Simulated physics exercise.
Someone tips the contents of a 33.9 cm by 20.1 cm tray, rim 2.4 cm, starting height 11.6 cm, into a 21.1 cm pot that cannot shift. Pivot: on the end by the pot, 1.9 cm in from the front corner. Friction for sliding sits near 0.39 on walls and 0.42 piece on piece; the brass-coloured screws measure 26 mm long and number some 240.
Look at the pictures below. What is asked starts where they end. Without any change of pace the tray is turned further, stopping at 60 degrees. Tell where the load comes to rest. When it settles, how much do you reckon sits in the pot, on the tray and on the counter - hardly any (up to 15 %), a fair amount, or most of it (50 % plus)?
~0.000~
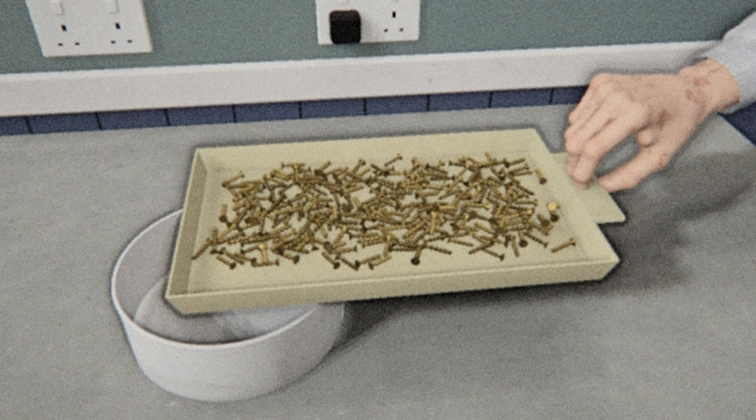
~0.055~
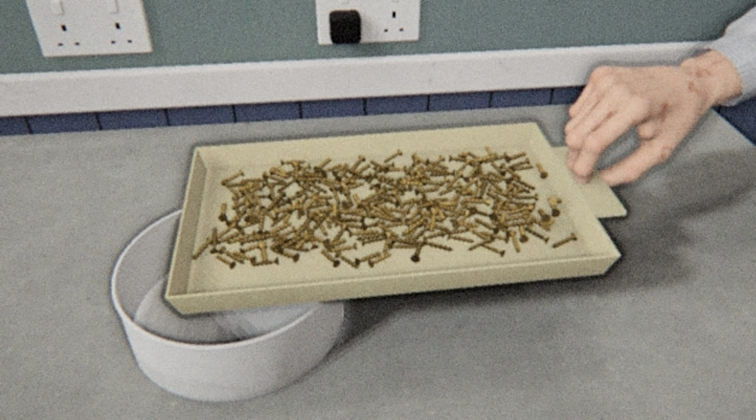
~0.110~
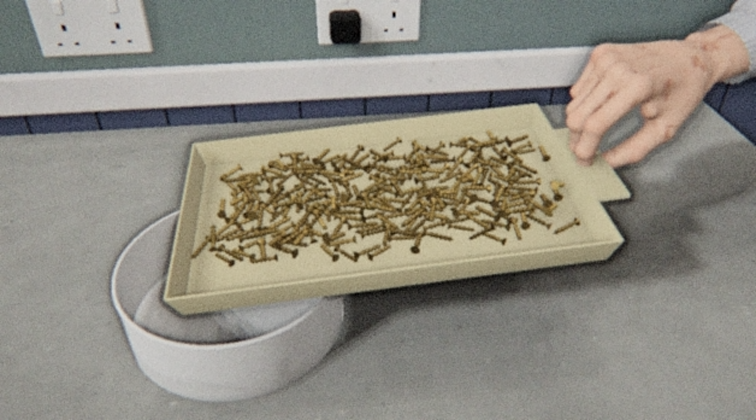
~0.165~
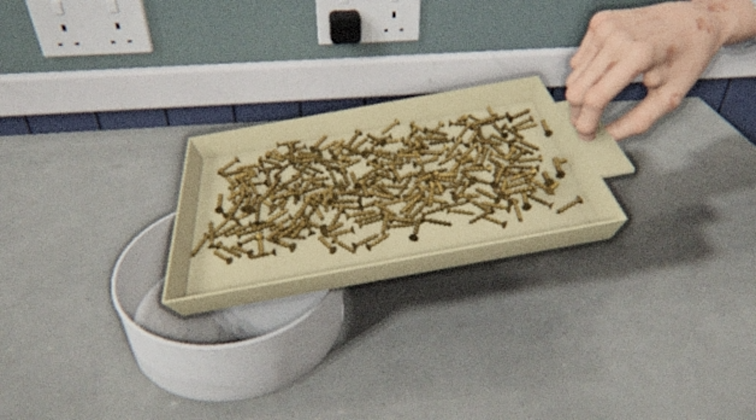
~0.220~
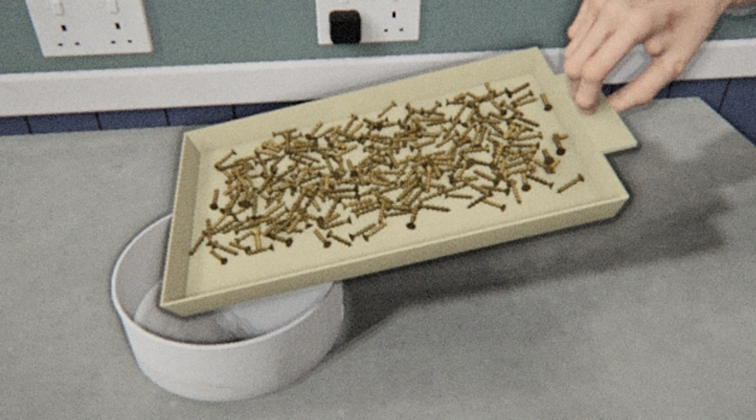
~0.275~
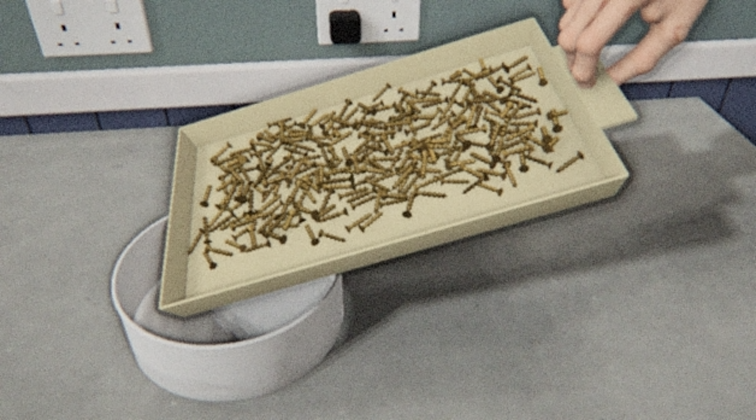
I reckon pot: Hardly any; left on the tray: A fair amount; counter: Most of it.
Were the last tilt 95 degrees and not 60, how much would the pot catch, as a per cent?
It would be near 5 per cent.
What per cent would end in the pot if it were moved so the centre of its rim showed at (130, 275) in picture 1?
Roughly 25 per cent.
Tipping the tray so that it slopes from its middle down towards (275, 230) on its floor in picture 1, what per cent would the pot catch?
Around 35 percent of them.
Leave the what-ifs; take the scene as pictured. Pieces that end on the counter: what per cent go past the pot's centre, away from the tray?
About 100 percent of the spill.
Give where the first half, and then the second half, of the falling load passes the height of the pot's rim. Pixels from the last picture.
(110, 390) or so first, later (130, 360).
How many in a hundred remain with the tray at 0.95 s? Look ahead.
Value: About 40%.
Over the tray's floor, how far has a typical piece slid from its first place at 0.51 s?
I'd say close to 3 centimetres.
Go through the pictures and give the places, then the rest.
In the first frame, tray tilt 0 degrees, front corners at (177, 290) and (607, 256); middle of the pieces at (380, 206); pot at (230, 262).
In the second frame, tray tilt 1 degrees, front corners at (176, 291) and (608, 251); middle of the pieces at (380, 203).
In the third frame, tray tilt 4 degrees, front corners at (175, 292) and (611, 236), lowest corner left front; middle of the pieces at (379, 194).
In the fourth frame, tray tilt 9 degrees, front corners at (173, 294) and (614, 214), lowest corner left front; middle of the pieces at (377, 180).
In the fifth frame, tray tilt 14 degrees, front corners at (171, 297) and (615, 193), lowest corner left front; middle of the pieces at (374, 166).
In the sixth frame, tray tilt 19 degrees, front corners at (169, 299) and (615, 171), lowest corner left front; middle of the pieces at (369, 153); pot at (230, 262). The tray's pace is about 90 degrees a second.
After 0.51 s, tilt 40 degrees; the tray holds 100 %, the pot 0 %.
After 0.67 s, tilt 54 degrees; the tray holds 100 %, the pot 0 %.
After 0.95 s, tilt 60 degrees; the tray holds 40 %, the pot 0 %.
At rest (2.2 s), pot 5 %, tray 30 %, counter 65 %.
